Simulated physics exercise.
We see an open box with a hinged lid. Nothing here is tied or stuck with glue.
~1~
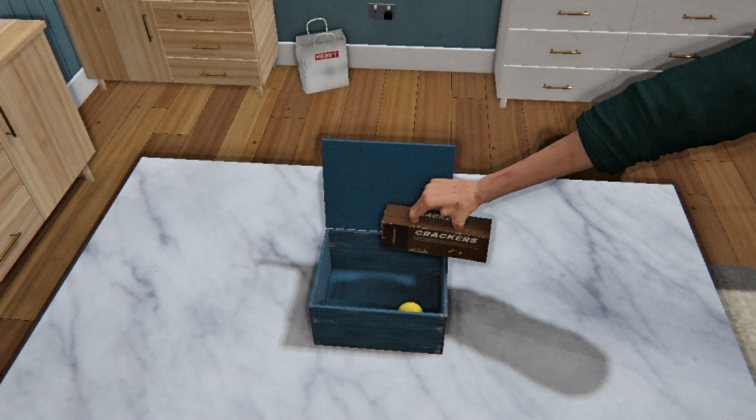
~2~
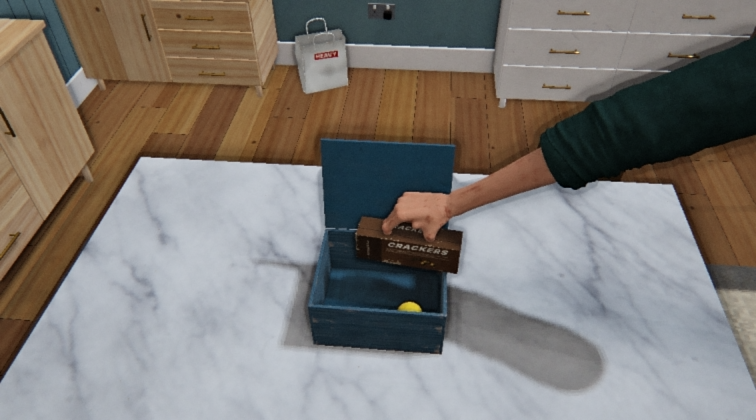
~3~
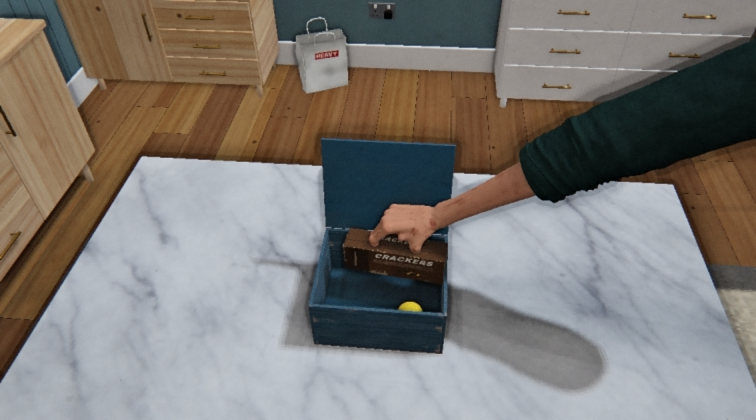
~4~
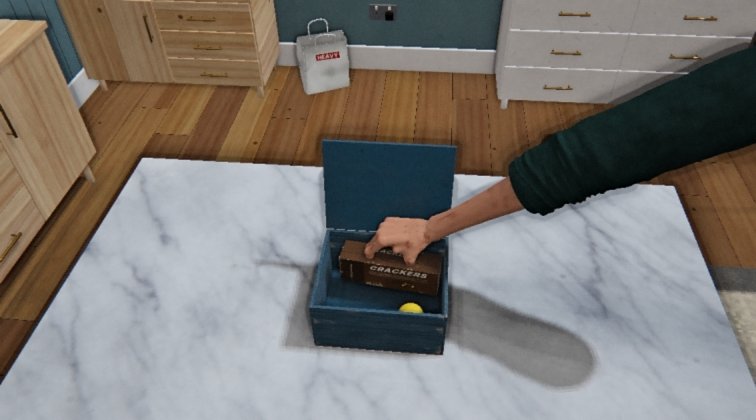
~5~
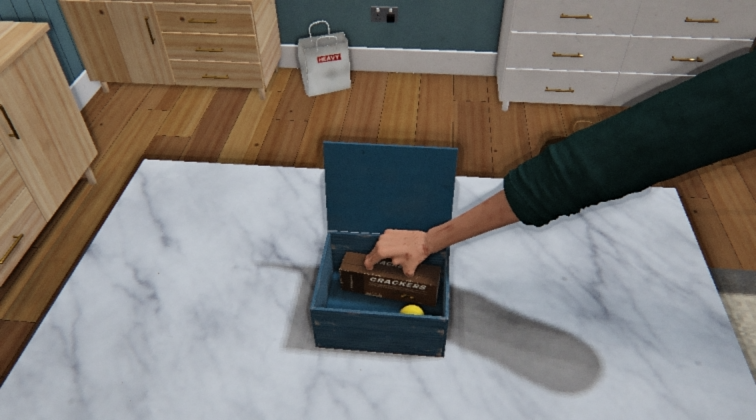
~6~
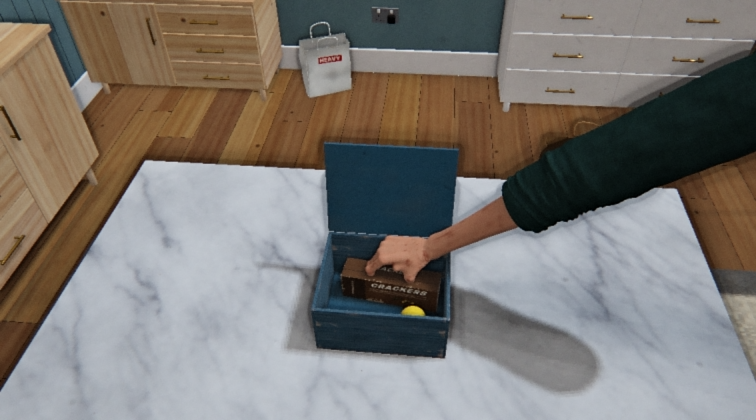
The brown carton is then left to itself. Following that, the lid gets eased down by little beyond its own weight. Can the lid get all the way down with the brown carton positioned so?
Yes, the lid gets all the way down.
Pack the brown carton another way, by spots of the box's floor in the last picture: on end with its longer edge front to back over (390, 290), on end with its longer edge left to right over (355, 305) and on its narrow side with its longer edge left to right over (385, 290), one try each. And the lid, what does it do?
The lid is kept raised the first time, is kept raised the second time and lowers completely the third time.
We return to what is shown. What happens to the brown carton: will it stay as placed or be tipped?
It stays as it was set.
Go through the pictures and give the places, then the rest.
In the first picture, on its way; brown carton (436, 233).
In the second picture, on its way; brown carton (409, 245).
In the third picture, on its way; brown carton (396, 256).
In the fourth picture, on its way; brown carton (390, 267).
In the fifth picture, on its way; brown carton (390, 279).
In the sixth picture, put in, still held; brown carton (391, 285).
Then, 1.10 s later than the last frame, lid starting down.
Then, 1.60 s later than the last frame, lid 60° above the rim.
Then, 2.00 s later than the last frame, lid 33° above the rim.
Then, 2.30 s later than the last frame, lid 11° above the rim.
When it is over, lid shut; both as before. End places, in pixels of the last picture, brown carton near (391, 285).
